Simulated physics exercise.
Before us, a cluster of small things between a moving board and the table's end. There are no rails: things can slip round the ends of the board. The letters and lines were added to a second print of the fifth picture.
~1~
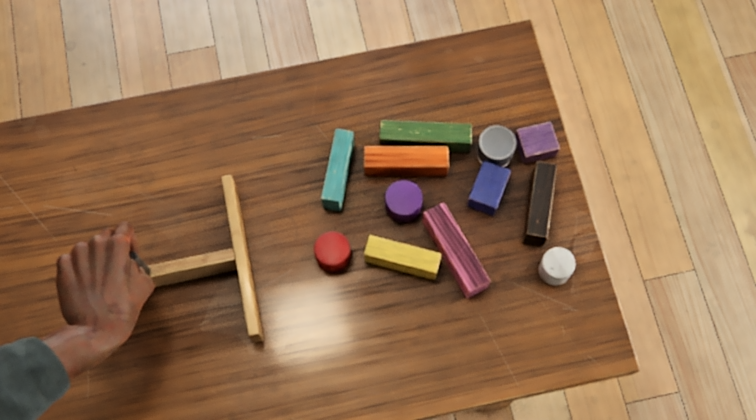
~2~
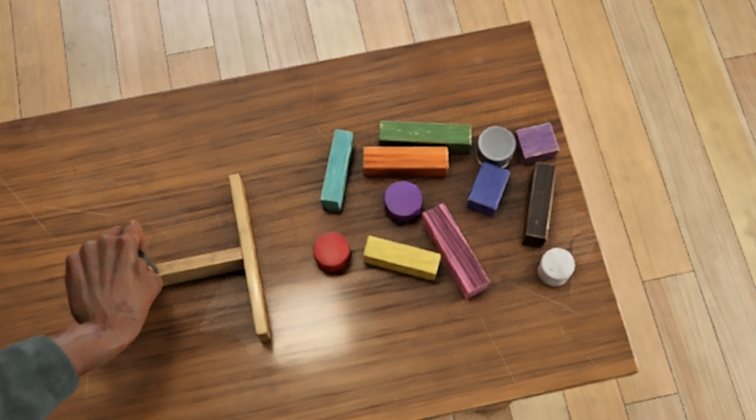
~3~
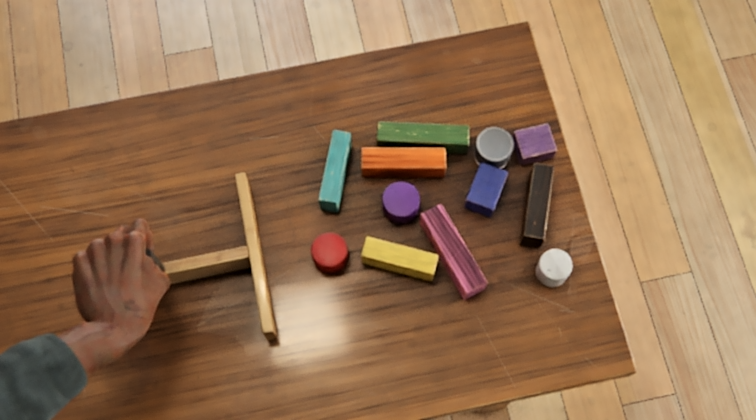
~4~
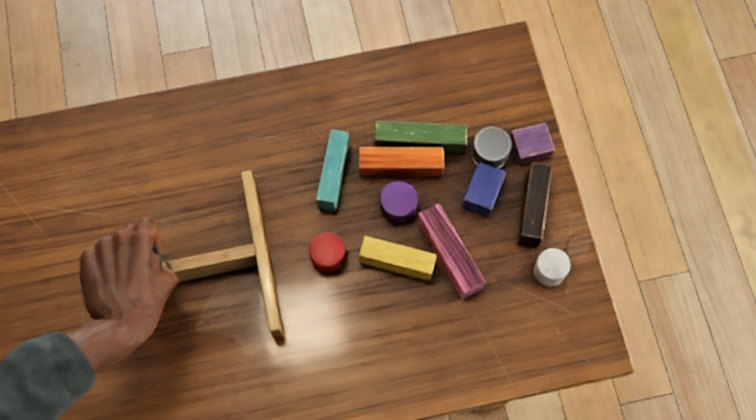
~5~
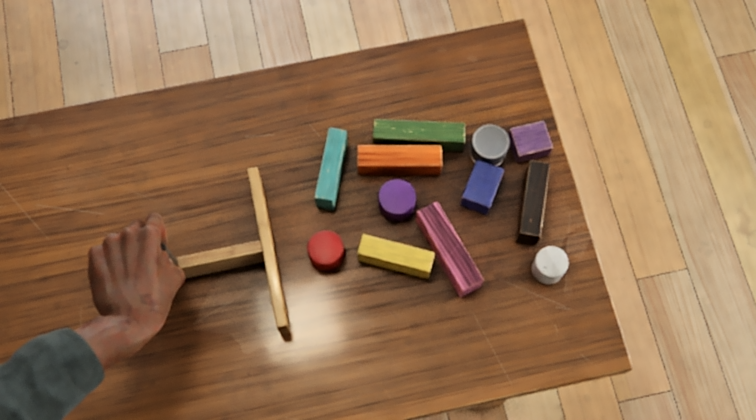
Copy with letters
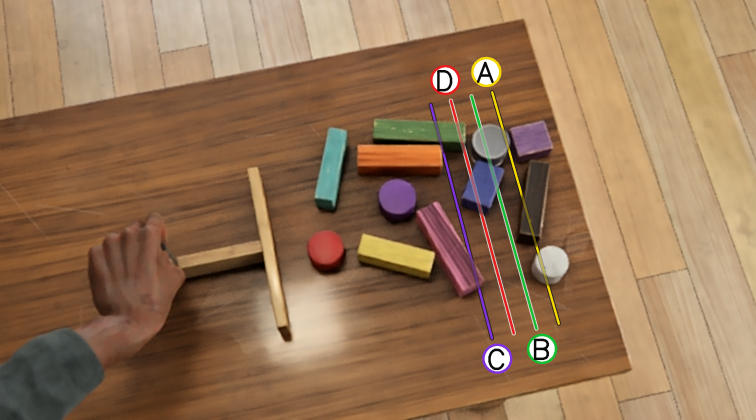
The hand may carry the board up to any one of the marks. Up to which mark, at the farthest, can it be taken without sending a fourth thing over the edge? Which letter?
No farther than B.
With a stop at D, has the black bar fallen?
No.
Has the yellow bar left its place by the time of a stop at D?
Yes.
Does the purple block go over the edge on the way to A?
Yes.
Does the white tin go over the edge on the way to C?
No.
On the marked copy, A at (524, 203); B at (503, 207); C at (460, 216); D at (481, 212).
With B. Early on, board (353, 227); turquoise bar (353, 165); orange stick (405, 158).
Further on, board (438, 209); purple block over the edge; grey tin (544, 134).
At the end, board (502, 196); grey tin over the edge; purple block over the edge; three fallen.
As for the rest, A drops seven; C is within the limit but short; D is within the limit but short.
